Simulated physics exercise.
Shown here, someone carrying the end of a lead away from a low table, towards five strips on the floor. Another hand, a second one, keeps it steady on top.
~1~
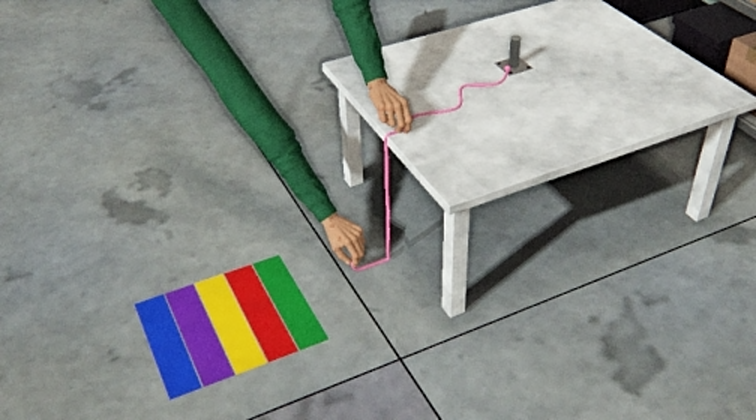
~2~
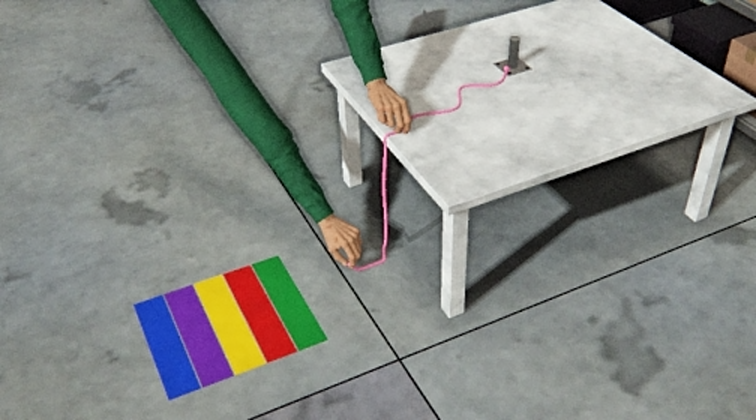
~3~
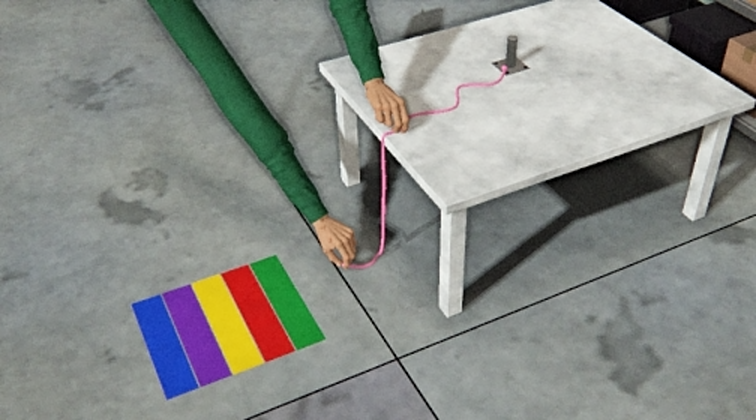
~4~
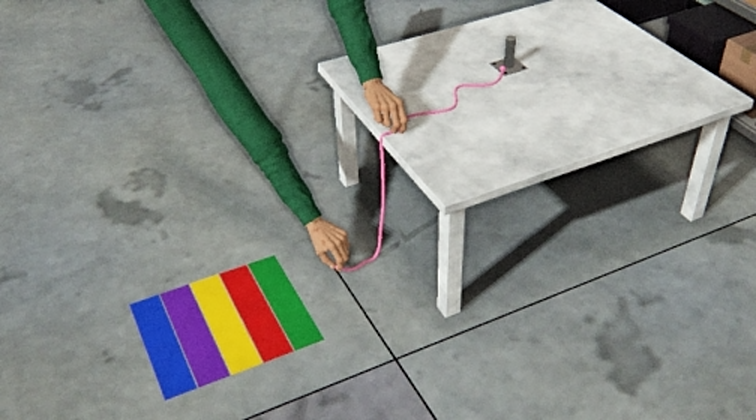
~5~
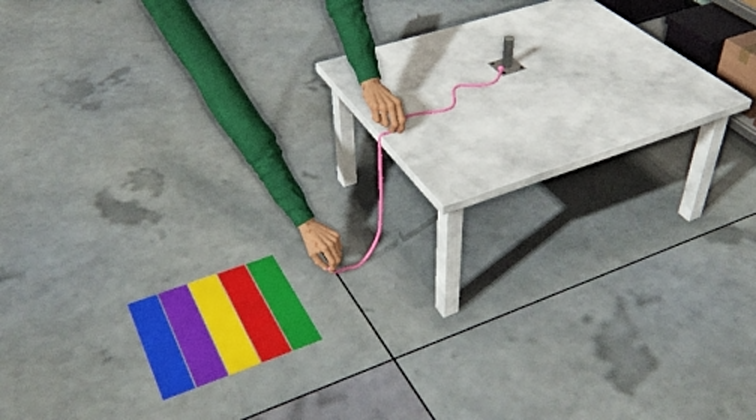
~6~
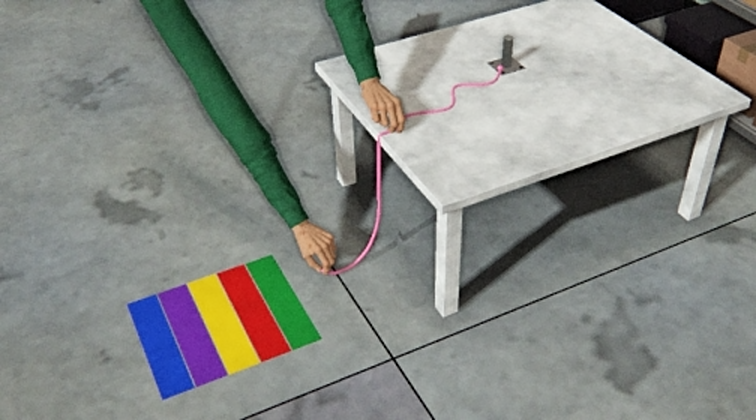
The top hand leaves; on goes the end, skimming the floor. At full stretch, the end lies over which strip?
Over the yellow strip.
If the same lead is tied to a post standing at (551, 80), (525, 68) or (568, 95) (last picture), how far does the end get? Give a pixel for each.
First close to (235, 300), next close to (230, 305), last close to (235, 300).
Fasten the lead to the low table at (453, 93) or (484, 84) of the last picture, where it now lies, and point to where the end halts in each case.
(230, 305); (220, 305).
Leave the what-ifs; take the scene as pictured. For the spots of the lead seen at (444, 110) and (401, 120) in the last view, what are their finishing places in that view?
Roughly at (412, 108), and the other roughly at (376, 126).
A little later, end near (269, 289); over green.
Next, end near (234, 302); over red.
When it is tight, end near (213, 309); over yellow. It halts on the yellow strip.
